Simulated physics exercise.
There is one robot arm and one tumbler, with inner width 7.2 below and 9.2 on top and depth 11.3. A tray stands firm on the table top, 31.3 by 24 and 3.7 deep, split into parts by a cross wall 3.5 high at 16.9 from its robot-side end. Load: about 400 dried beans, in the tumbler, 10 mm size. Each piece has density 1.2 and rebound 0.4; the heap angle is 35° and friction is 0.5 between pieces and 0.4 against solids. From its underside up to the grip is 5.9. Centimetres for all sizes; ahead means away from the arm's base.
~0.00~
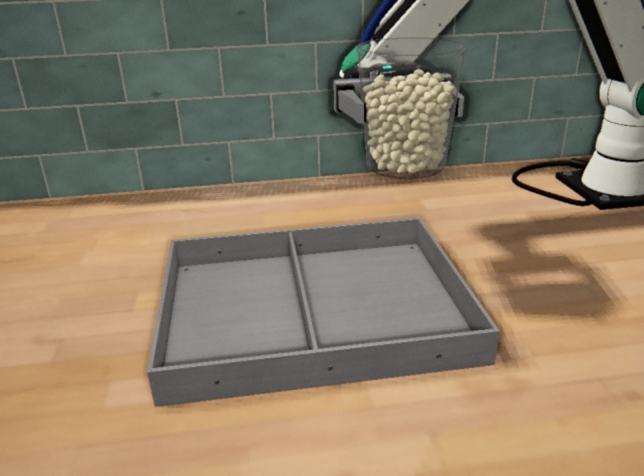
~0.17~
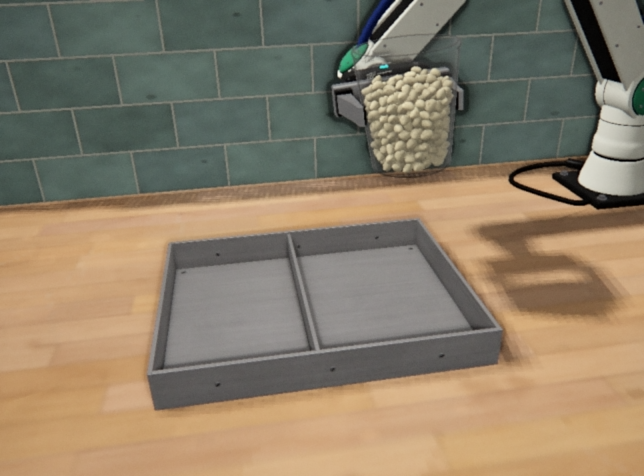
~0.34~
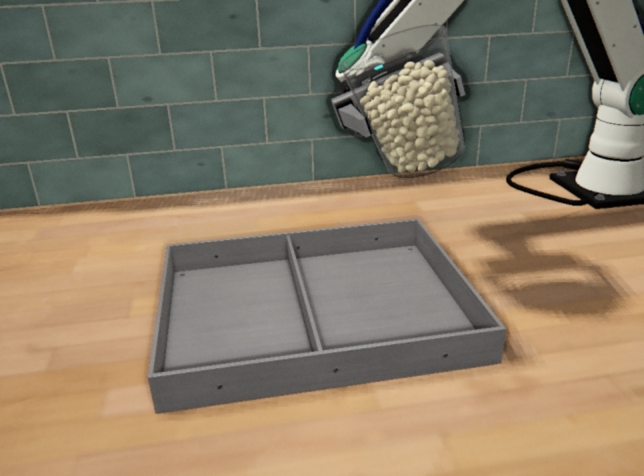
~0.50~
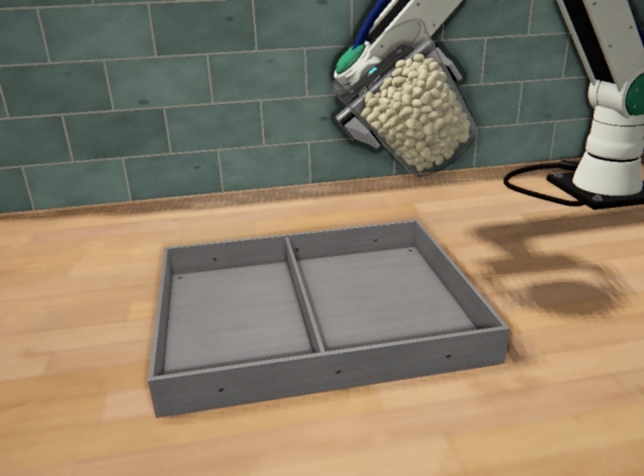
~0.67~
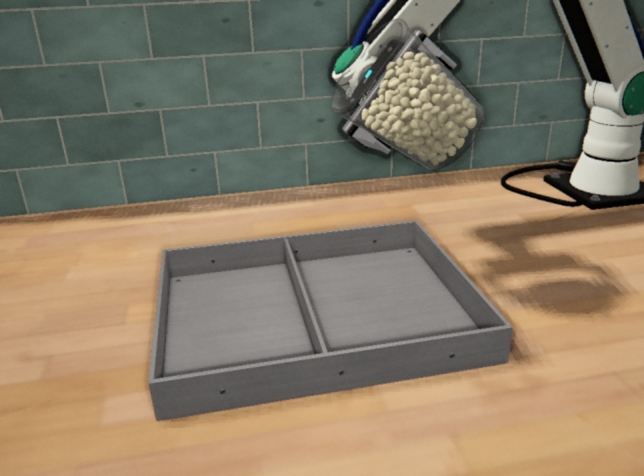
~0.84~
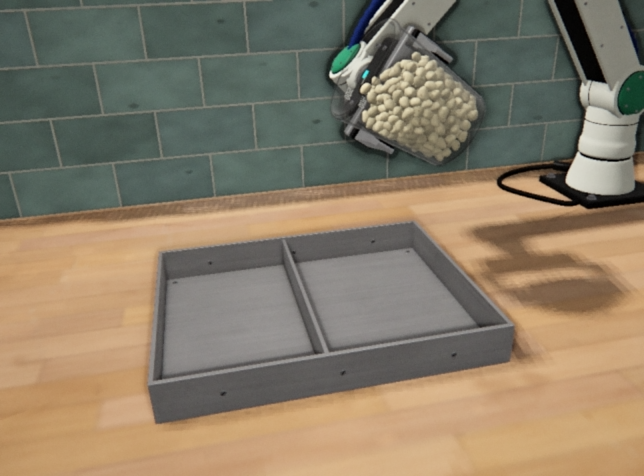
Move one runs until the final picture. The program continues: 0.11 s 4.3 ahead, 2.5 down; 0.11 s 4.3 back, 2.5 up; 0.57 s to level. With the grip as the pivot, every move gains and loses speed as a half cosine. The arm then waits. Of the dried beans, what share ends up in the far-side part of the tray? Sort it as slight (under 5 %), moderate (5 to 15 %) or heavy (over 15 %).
It counts as slight.
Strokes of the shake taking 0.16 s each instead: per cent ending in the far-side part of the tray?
Around 0 percent.
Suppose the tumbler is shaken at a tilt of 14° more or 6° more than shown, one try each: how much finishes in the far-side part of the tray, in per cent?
Roughly 10 and 5 percent.
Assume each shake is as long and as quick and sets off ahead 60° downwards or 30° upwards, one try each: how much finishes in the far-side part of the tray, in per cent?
Near 0 and 25 percent respectively.
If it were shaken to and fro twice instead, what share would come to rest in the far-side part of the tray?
My guess is near 5 per cent.
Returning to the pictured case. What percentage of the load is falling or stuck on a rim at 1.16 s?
It amounts to roughly 4 in a hundred.
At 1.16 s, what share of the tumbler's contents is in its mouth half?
I'd guess about 35 percent of it.
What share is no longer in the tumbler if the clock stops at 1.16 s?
Near 5 in a hundred parts have gone so far.
By 1.16 s, tilted 52° forward, highest piece 24 above the table; 384 in the tumbler, 16 in flight or on a rim.
By 1.47 s, tilted 10° forward, highest piece 27 above the table; 383 in the tumbler, 10 in the far-side part, 6 in the robot-side part, 1 on the table or floor.
By 1.83 s, level, highest piece 27 above the table; 383 in the tumbler, 10 in the far-side part, 6 in the robot-side part, 1 on the table or floor.
By 2.88 s, level, highest piece 27 above the table; 383 in the tumbler, 10 in the far-side part, 6 in the robot-side part, 1 on the table or floor.
Final count, 383 in the tumbler, 10 in the far-side part, 6 in the robot-side part, 1 on the table or floor. That is 2 % in the far-side part of the tray.
